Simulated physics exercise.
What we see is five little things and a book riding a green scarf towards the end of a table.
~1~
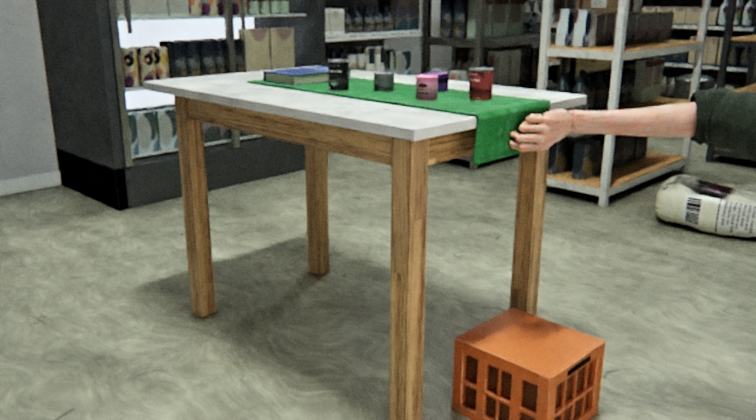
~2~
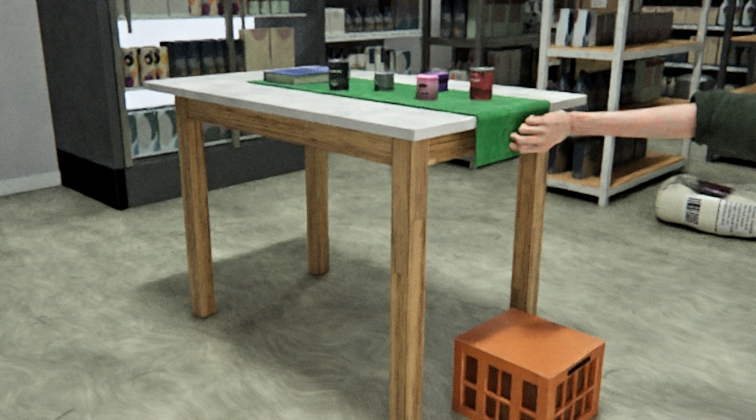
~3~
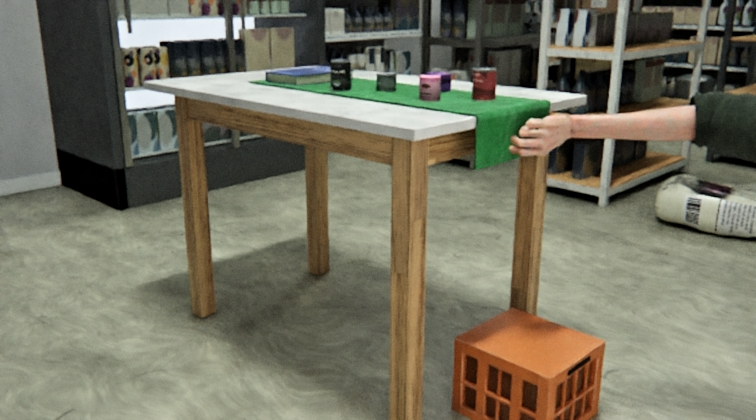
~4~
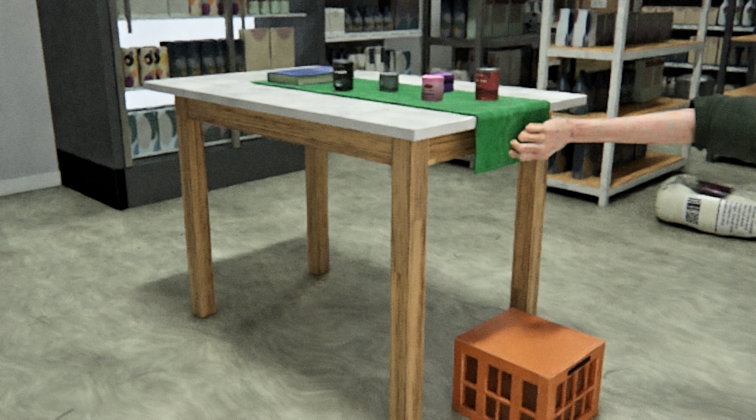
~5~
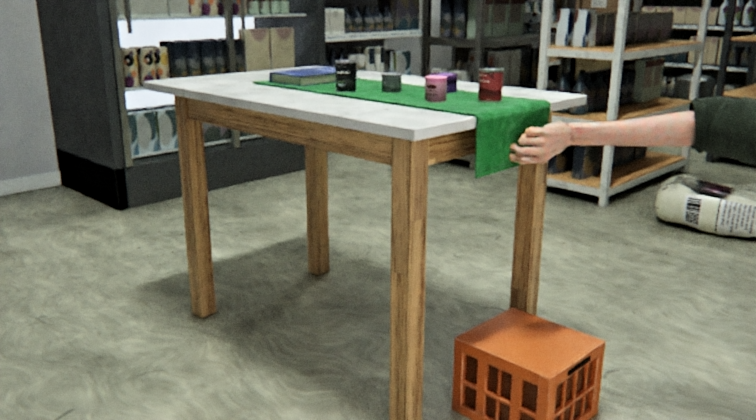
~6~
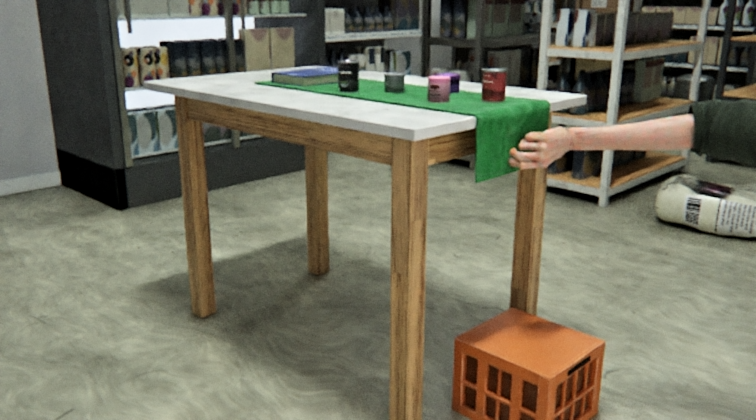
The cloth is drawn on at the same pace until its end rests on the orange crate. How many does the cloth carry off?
The count of fallen things is four.
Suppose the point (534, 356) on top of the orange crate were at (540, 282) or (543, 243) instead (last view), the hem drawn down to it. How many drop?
Over the edge go 2 and 1.
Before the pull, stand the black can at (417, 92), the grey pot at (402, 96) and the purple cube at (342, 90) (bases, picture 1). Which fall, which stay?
The black can goes over, the grey pot is carried off, the purple cube keeps its place on top.
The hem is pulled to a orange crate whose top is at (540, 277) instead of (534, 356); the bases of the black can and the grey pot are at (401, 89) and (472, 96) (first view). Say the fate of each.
The black can remains up, the grey pot is carried off.
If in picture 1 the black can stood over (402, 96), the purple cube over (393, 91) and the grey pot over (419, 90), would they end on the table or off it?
The black can drops off; the purple cube falls; the grey pot goes over.
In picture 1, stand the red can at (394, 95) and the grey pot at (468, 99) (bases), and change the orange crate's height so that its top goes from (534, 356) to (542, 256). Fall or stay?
The red can does not fall; the grey pot comes down.
A little later, hem near (510, 246); red can gone.
Next, hem near (509, 296); red can, pink pot and purple cube gone.
When it is over, hem on the crate; red can, pink pot, purple cube and grey pot gone. It carries off four.
